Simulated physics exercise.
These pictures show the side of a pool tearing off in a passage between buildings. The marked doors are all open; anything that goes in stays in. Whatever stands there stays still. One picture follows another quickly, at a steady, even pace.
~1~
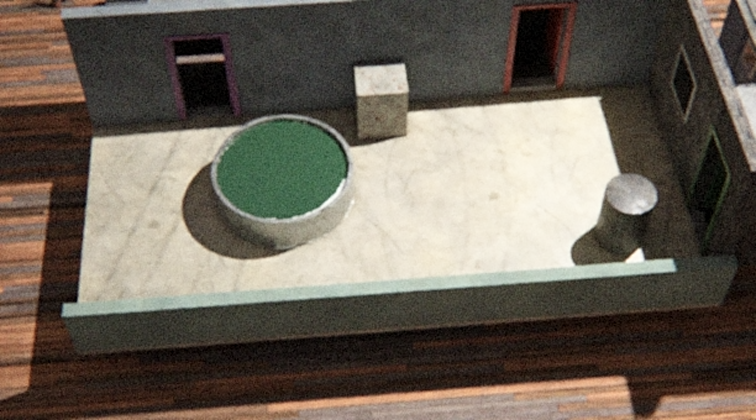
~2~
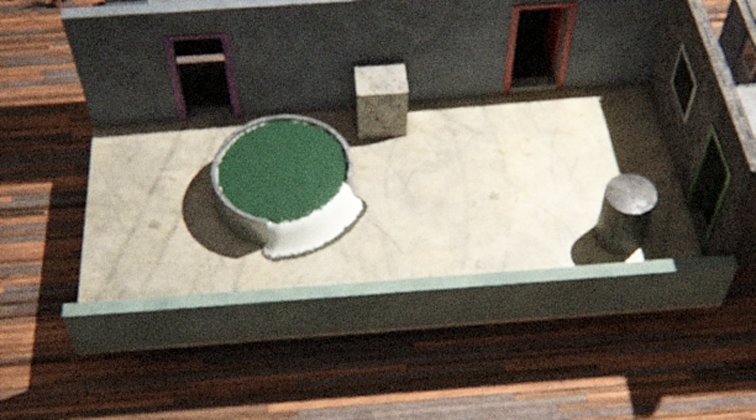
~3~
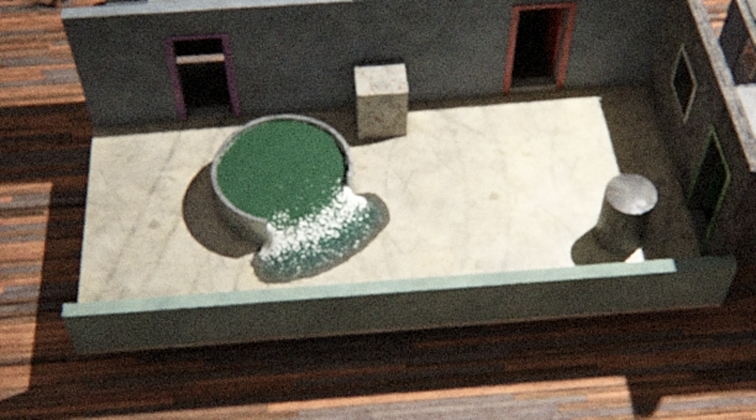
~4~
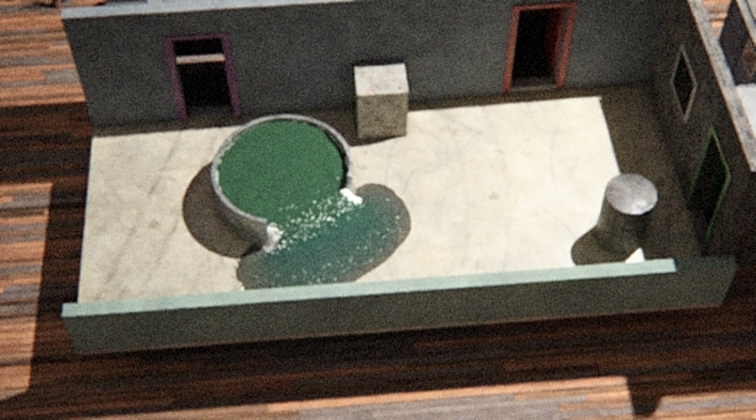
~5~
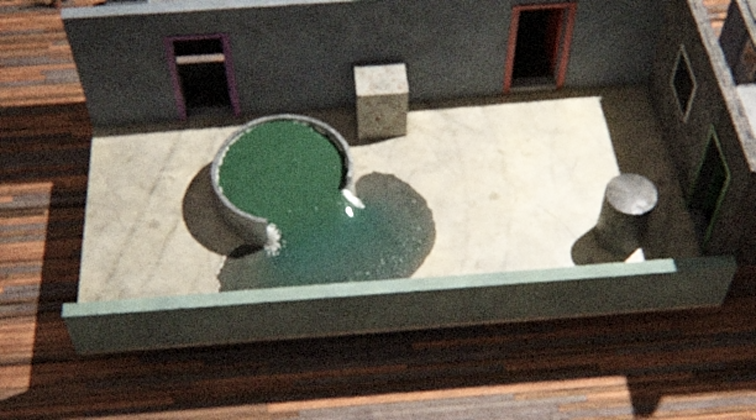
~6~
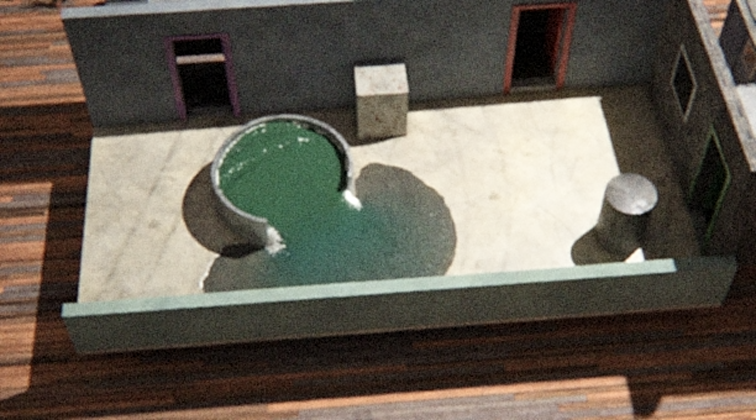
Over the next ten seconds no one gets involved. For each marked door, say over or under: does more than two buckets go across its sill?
In order: The green door will count as flooded. The red door will not count as flooded. The purple door will not count as flooded.
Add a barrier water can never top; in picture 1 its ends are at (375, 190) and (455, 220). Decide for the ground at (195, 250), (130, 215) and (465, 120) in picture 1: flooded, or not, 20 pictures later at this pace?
The first spot is swamped, the second swamped, the third untouched.
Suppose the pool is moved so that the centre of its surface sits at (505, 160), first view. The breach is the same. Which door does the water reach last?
The one in purple comes last.
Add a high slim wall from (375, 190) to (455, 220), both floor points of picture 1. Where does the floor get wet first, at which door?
My answer: The green-painted one.
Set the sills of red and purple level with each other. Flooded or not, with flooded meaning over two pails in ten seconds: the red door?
Result - red door crosses the line.
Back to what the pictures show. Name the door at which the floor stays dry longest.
It's the purple one.
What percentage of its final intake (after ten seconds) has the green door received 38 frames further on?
Share by then: About 85 in a hundred.
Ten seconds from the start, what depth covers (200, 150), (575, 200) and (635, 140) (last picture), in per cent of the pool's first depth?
First spot roughly 0 %, second 8 %, third 6 %.
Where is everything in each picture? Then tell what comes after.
The first frame shows the pool at (283, 170) is whole and still.
In the second frame, water pours out at (320, 228) and has run to (268, 253).
In the third frame, water pours out at (320, 229) and has run to (262, 274).
In the fourth frame, water pours out at (320, 230) and has run to (251, 290).
In the fifth frame, the front is at a hidden place, out from the gap at (320, 230).
In the sixth frame, water pours out at (320, 230) and has run to a hidden place.
A moment on, water covers 25 % of the floor; the green door not reached, the red door not reached, the purple door not reached.
Next, water covers 35 % of the floor; the green door not reached, the red door not reached, the purple door not reached.
Then, water covers 50 % of the floor; the green door under two buckets in, the red door not reached, the purple door not reached.
Later, water covers 75 % of the floor; the green door over two buckets in, the red door wet at the sill, nothing in, the purple door not reached.
In the end, water covers 80 % of the floor; the green door over two buckets in, the red door wet at the sill, nothing in, the purple door wet at the sill, nothing in.
